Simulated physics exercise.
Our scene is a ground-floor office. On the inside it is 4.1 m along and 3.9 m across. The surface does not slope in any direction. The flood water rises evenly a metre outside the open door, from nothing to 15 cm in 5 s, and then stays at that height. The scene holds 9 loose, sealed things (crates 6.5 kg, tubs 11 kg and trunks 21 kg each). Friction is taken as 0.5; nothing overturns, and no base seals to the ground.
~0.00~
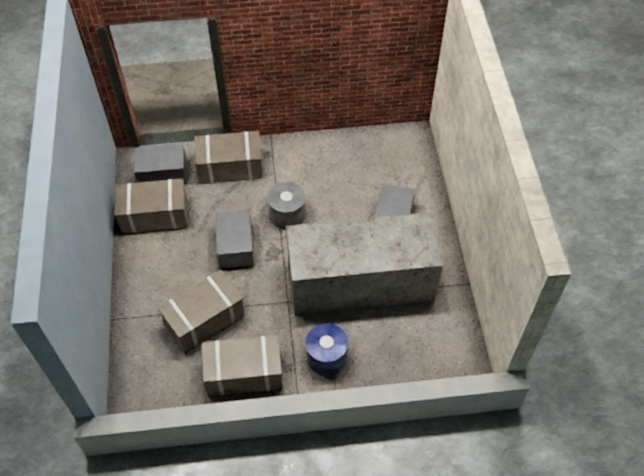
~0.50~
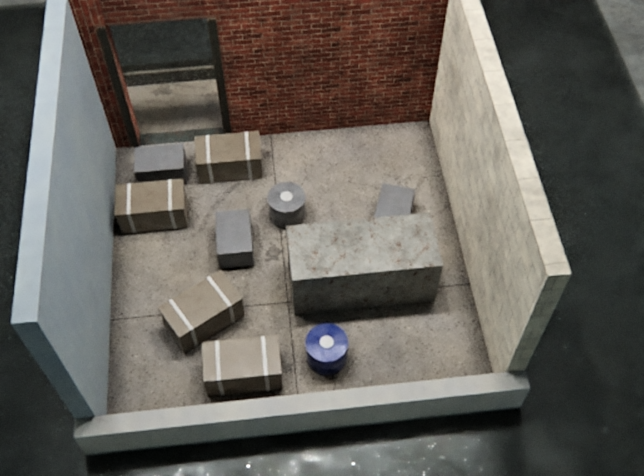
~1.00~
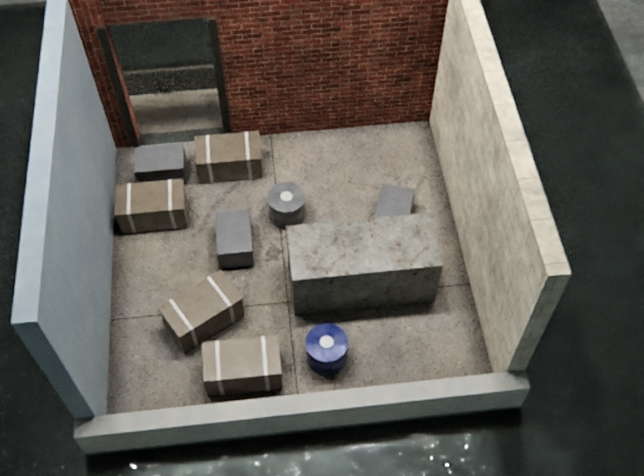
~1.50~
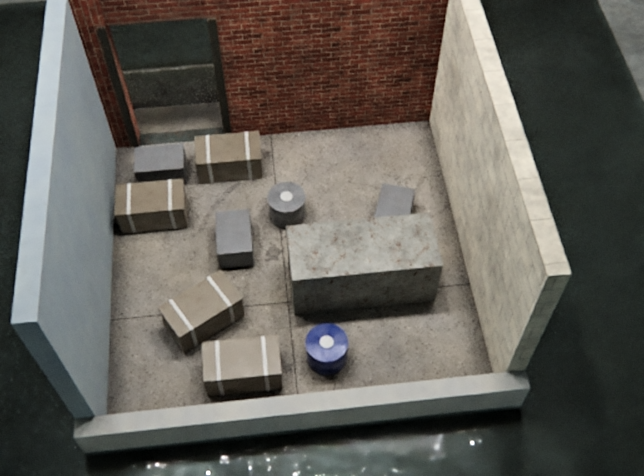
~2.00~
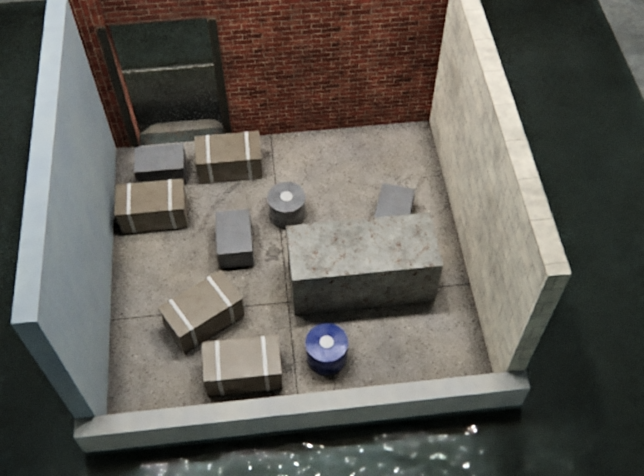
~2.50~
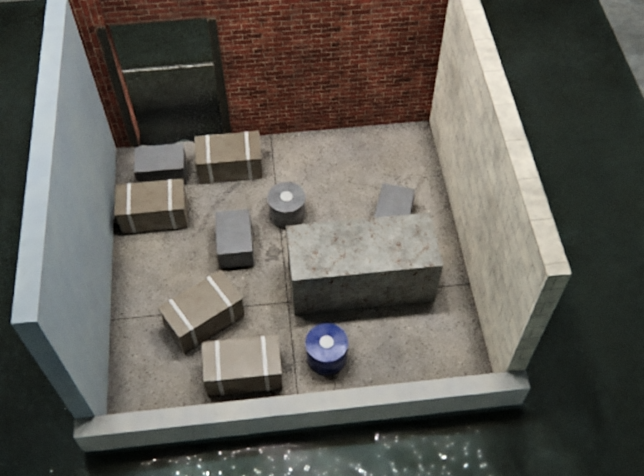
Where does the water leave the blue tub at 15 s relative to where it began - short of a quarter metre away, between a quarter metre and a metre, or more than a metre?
More than a metre away.
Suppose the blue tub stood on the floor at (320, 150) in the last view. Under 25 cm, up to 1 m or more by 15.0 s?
It stays put.
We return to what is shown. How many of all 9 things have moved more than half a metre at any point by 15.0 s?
All told, that gives 7.
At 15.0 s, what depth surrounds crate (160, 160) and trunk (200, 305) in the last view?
Around 11 cm and 11 cm.
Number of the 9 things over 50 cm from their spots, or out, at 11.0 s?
Count: 4.
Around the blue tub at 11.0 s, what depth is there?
Near 5 cm deep.
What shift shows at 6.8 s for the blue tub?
I'd put it at around 0 cm.
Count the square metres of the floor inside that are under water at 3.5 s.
About 0.5 m2.
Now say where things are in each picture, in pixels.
The first frame shows the blue tub at (327, 342), on the bottom; water covers 0.0 m2; 0 of 9 have shifted.
The second frame shows the blue tub at (327, 342), on the bottom; 0.0 m2 under water; 0 of 9 have shifted.
The third frame shows the blue tub at (327, 342), on the bottom; water covers 0.0 m2; 0 of 9 have shifted.
The fourth frame shows the blue tub at (327, 342), on the bottom; 0.0 m2 under water; 0 of 9 have shifted.
The fifth frame shows the blue tub at (327, 342), on the bottom; water covers 0.0 m2; 0 of 9 have shifted.
The sixth frame shows the blue tub at (327, 342) rests on the ground; 0.0 m2 under water; 0 of 9 have shifted.
After 3.5 s the blue tub is near (327, 342), 0.0 m from its start, aground; 0 afloat.
After 6.8 s the blue tub is near (327, 342), 0.0 m from its start, aground; 1 afloat.
After 11.0 s the blue tub is near (331, 343), 0.0 m from its start, aground; 4 afloat.
After 15.0 s the blue tub is near (466, 333), 1.5 m from its start, afloat; 7 afloat.
